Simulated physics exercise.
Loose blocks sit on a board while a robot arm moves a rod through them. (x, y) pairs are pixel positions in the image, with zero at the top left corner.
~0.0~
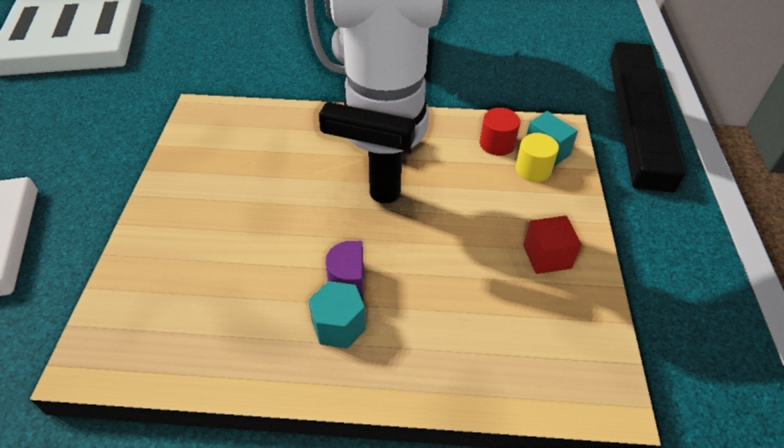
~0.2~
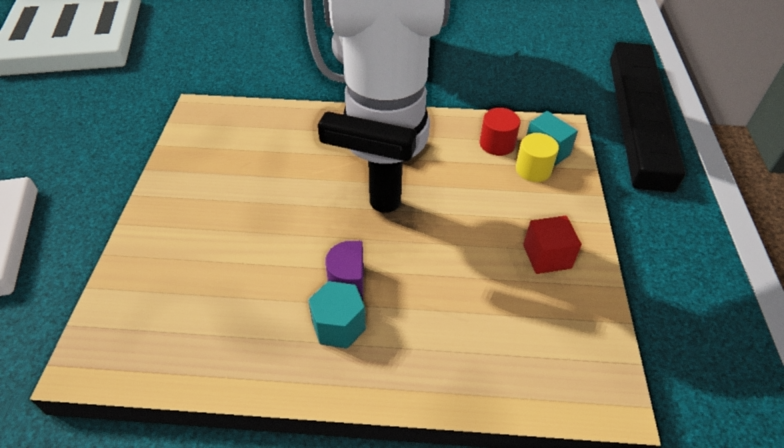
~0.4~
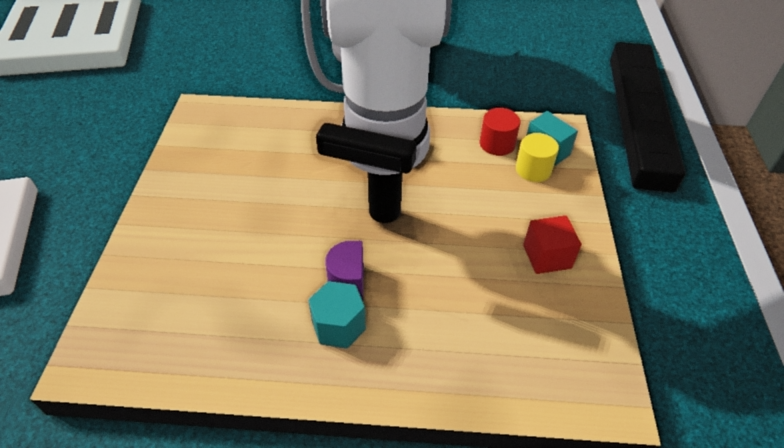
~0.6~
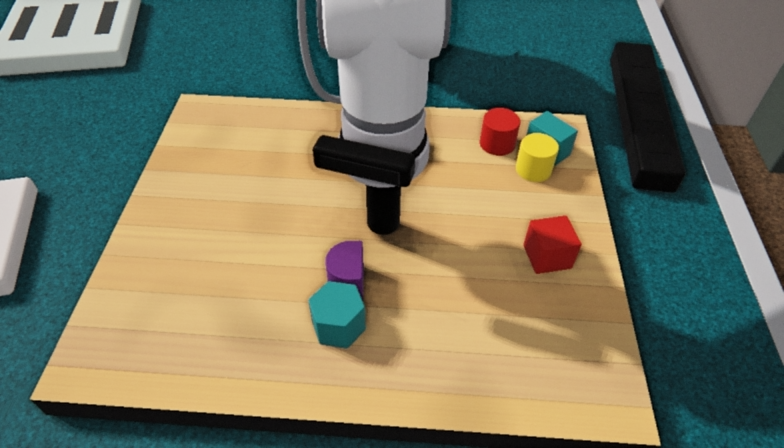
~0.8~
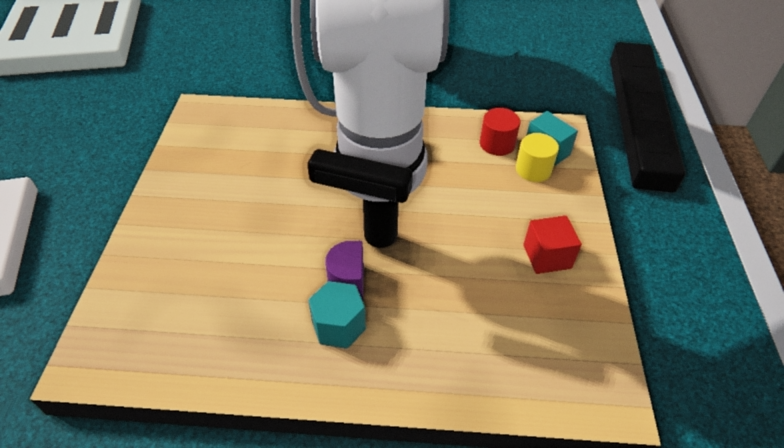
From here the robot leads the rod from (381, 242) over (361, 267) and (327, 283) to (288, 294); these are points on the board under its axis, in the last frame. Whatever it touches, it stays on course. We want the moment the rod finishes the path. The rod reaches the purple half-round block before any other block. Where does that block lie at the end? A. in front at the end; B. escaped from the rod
It's B.
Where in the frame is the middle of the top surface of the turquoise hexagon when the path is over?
It ends at (324, 337).
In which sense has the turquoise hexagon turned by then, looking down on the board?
Top view: Counterclockwise.
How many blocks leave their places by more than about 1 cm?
The push moves two blocks more than 1 cm.
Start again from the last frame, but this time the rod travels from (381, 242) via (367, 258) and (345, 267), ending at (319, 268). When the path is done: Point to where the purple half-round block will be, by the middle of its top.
The middle of its top is at (314, 281).
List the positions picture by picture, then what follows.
Rod's lower end (385, 194); turquoise hexagon (336, 303); purple half-round block (346, 259), in the first picture.
Rod (385, 203); blocks still, in the second picture.
Rod (385, 213); blocks still, in the third picture.
Rod (383, 224); blocks still, in the fourth picture.
Rod (381, 236); turquoise hexagon (336, 303); purple half-round block (346, 259), in the fifth picture.
What follows on the original path. One third of the way, rod (360, 263); turquoise hexagon (329, 319); purple half-round block (332, 276).
Two thirds of the way, rod (326, 278); turquoise hexagon (324, 337), turned 20° anticlockwise; purple half-round block (309, 295), turned 35° anticlockwise.
At the end, rod (287, 289); turquoise hexagon (324, 337), turned 20° anticlockwise; purple half-round block (294, 301), turned 85° anticlockwise.
